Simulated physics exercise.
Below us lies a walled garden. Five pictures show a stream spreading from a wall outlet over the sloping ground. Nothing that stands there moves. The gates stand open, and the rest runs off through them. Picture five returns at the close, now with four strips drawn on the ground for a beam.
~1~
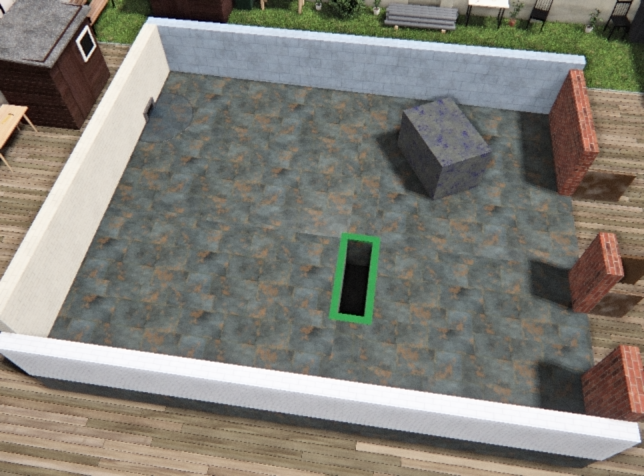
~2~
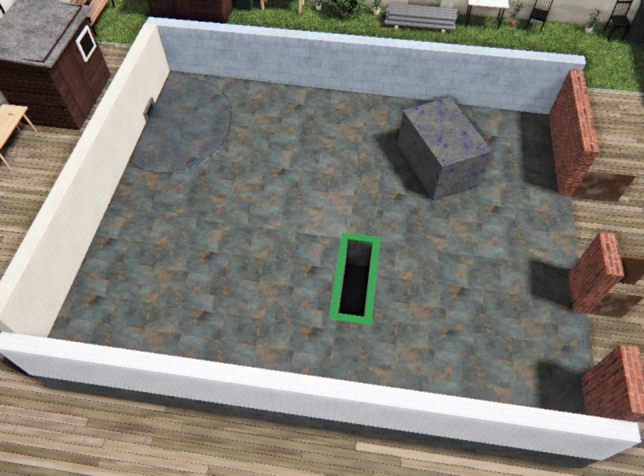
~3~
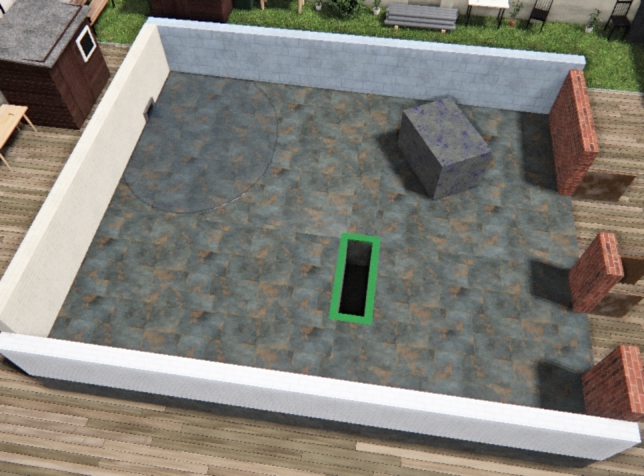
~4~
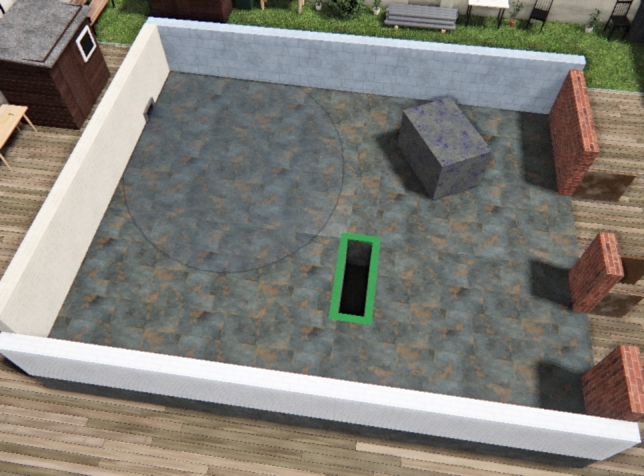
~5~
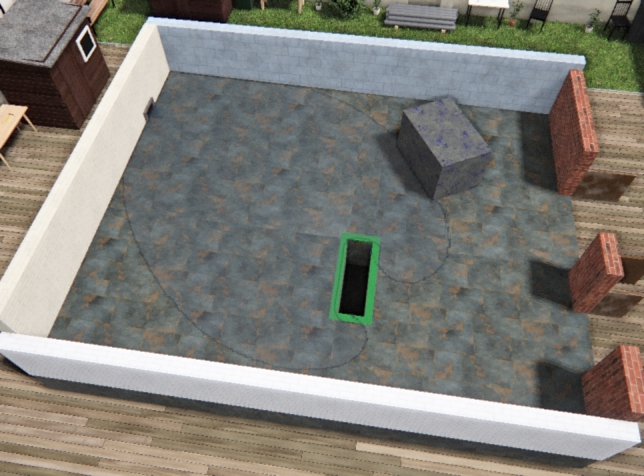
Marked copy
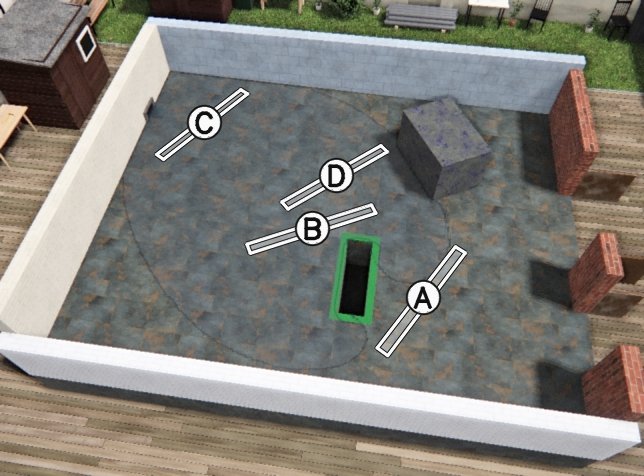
A thin, clear sheet of water spreads from the upper left corner across the mottled slate floor of a walled garden, seen from above by a still camera. A grey-purple block stands at the upper right, a green-rimmed dark drain lies near the middle, and red brick piers flank gaps on the right. The faint curved edge widens rightward and downward, then reaches the drain and block, bending around them.
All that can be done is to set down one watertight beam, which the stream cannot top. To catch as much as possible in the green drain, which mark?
The best position is A.
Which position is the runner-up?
Here it is position D.
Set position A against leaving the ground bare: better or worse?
Position A is better.
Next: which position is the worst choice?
B.
In white, A from (382, 351) to (460, 249); B from (248, 248) to (373, 209); C from (160, 156) to (244, 91); D from (284, 205) to (384, 148).
If A is chosen, about 42 % of the stream goes into the green drain, about 57 % out by the gates.
If B is chosen, next to none of the stream goes into the green drain, about 98 % out by the gates.
If C is chosen, about 8 % of the stream goes into the green drain, about 91 % out by the gates.
If D is chosen, about 21 % of the stream goes into the green drain, about 78 % out by the gates.
